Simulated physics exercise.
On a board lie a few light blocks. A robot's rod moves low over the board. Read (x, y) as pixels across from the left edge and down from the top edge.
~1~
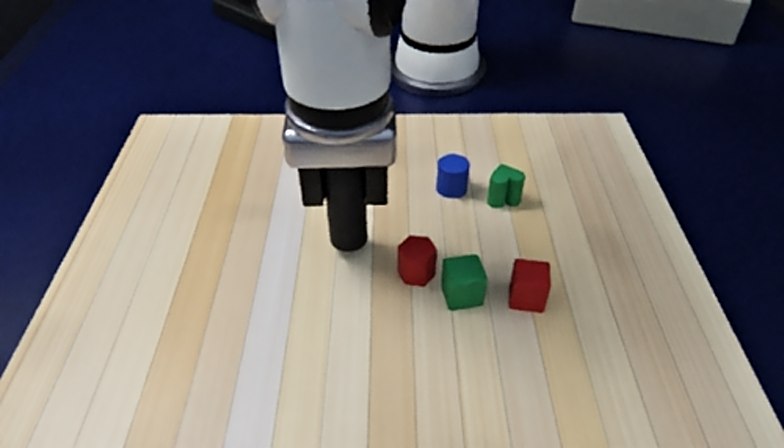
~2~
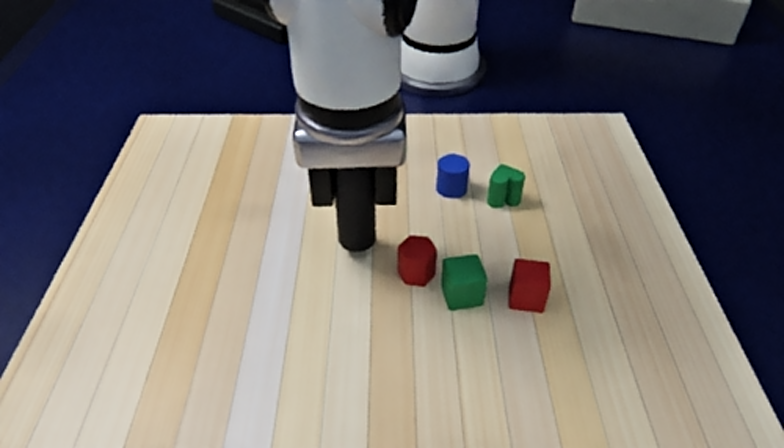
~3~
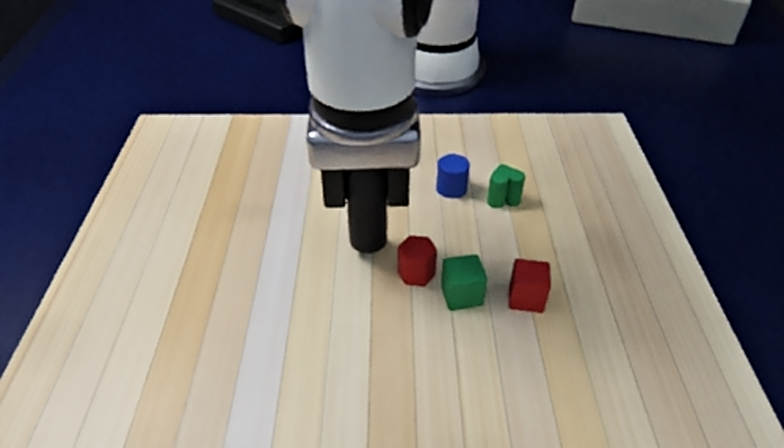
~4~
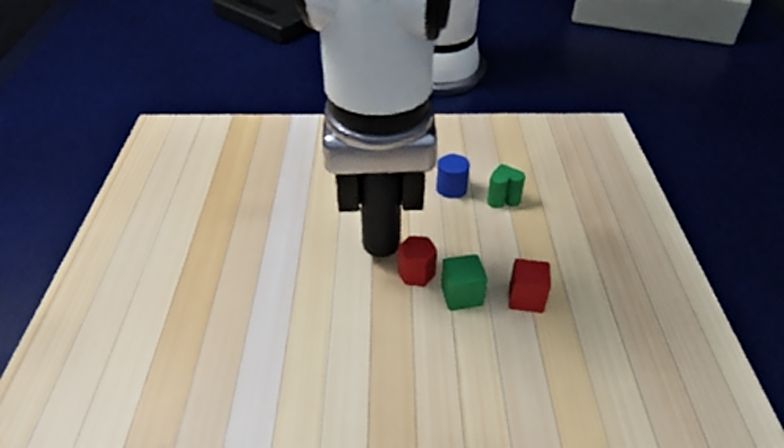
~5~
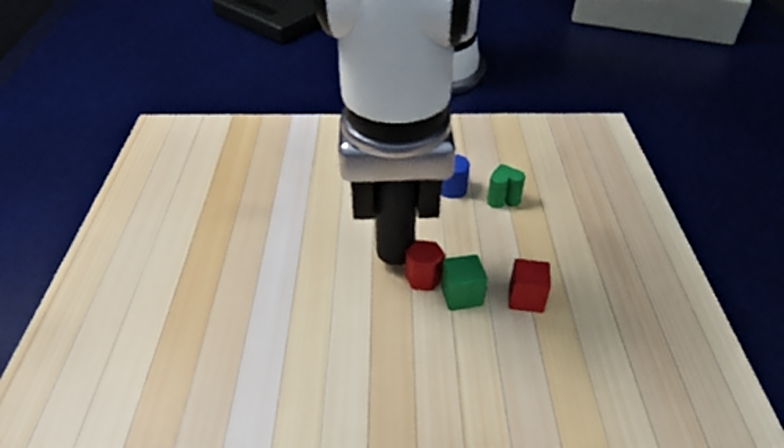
On a wooden board, a robot arm's black rod moves right beside small coloured blocks, nudging a red hexagonal block slightly.
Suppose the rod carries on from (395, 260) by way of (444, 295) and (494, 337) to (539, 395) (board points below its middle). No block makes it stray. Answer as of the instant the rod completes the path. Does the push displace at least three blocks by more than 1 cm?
My answer is no.
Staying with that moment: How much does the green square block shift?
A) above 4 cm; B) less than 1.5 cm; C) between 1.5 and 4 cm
A (above 4 cm)
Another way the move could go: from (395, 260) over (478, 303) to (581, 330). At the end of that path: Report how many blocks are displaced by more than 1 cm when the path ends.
I'd say three or more blocks get moved.
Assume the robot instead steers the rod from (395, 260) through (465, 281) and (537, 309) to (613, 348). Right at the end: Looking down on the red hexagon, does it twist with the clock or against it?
Answer: With the clock.
What follows on the original path. One third of the way, rod (446, 286); red hexagon (477, 292), turned 15° clockwise; green square block (520, 301), turned 45° anticlockwise; red square block (539, 273), turned 20° anticlockwise.
Two thirds of the way, rod (496, 329); red hexagon (533, 338); green square block (562, 316), turned 105° anticlockwise; red square block (539, 273), turned 20° anticlockwise.
At the end, rod (542, 386); red hexagon (591, 397), turned 15° anticlockwise; green square block (563, 317), turned 110° anticlockwise; red square block (539, 273), turned 20° anticlockwise.
